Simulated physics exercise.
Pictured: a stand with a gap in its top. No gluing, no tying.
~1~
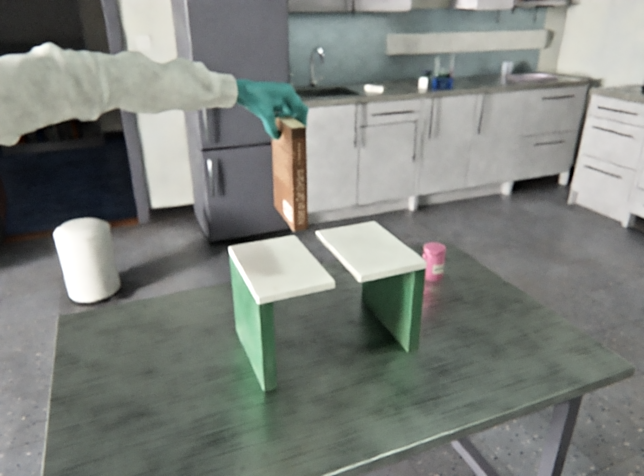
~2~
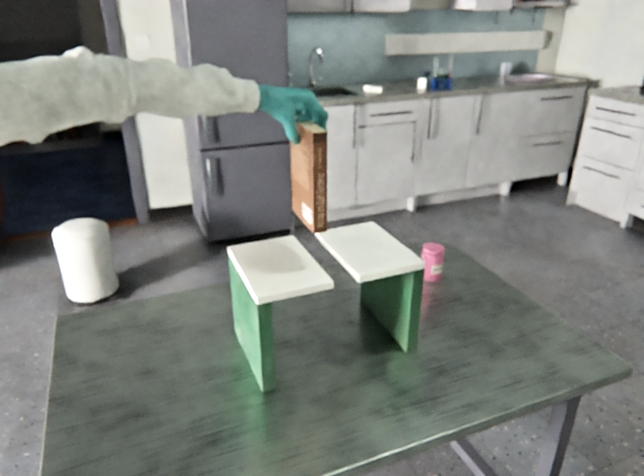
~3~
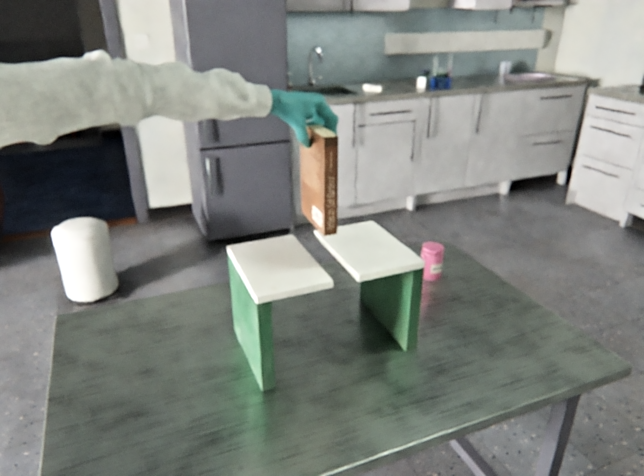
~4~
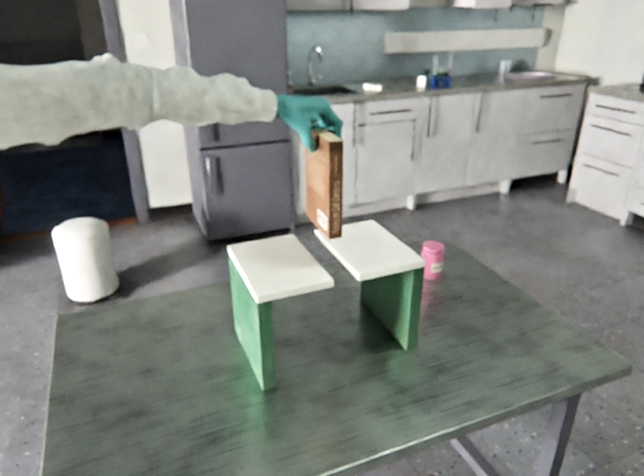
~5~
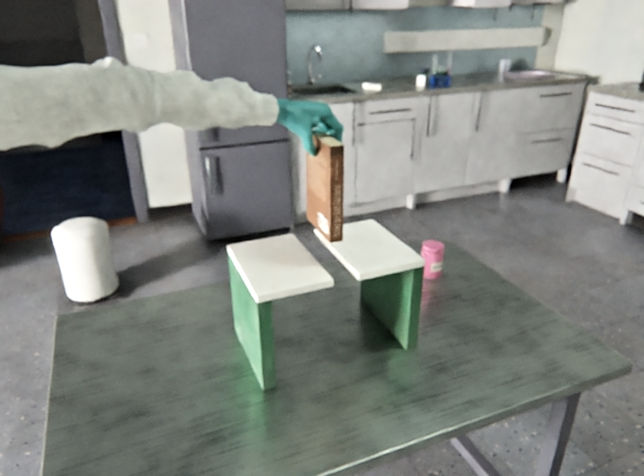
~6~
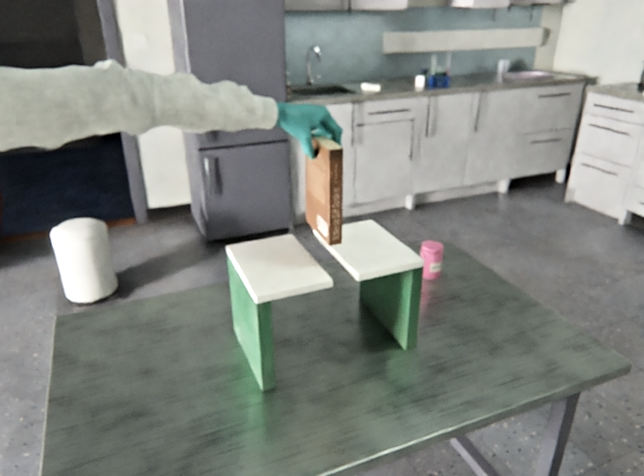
A gloved hand in teal, its arm in a pale sleeve, carries an upright brown book rightward, then lowers it slightly over the gap, while the camera stays practically still. The place is a kitchen-like room seen from slightly above a dark table. A white-topped stand with green sides sits centrally, a pink jar behind it at right, a white cylinder at left, and cabinets beyond.
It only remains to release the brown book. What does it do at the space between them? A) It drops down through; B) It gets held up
(A) It drops down through.
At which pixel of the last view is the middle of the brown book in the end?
Looks like it settles somewhere around (324, 302).
Then, 0.20 s after the last picture, brown book slid a little near (323, 210).
Then, 0.30 s after the last picture, brown book slid about its own width near (324, 270).
Then, 0.40 s after the last picture, brown book slid well along near (324, 289).
Then, 0.60 s after the last picture, brown book slid well along near (324, 300).
At rest, moved from the start, brown book; pink jar in place. Seen from the same camera at the end, brown book near (324, 302). The book goes down the gap.
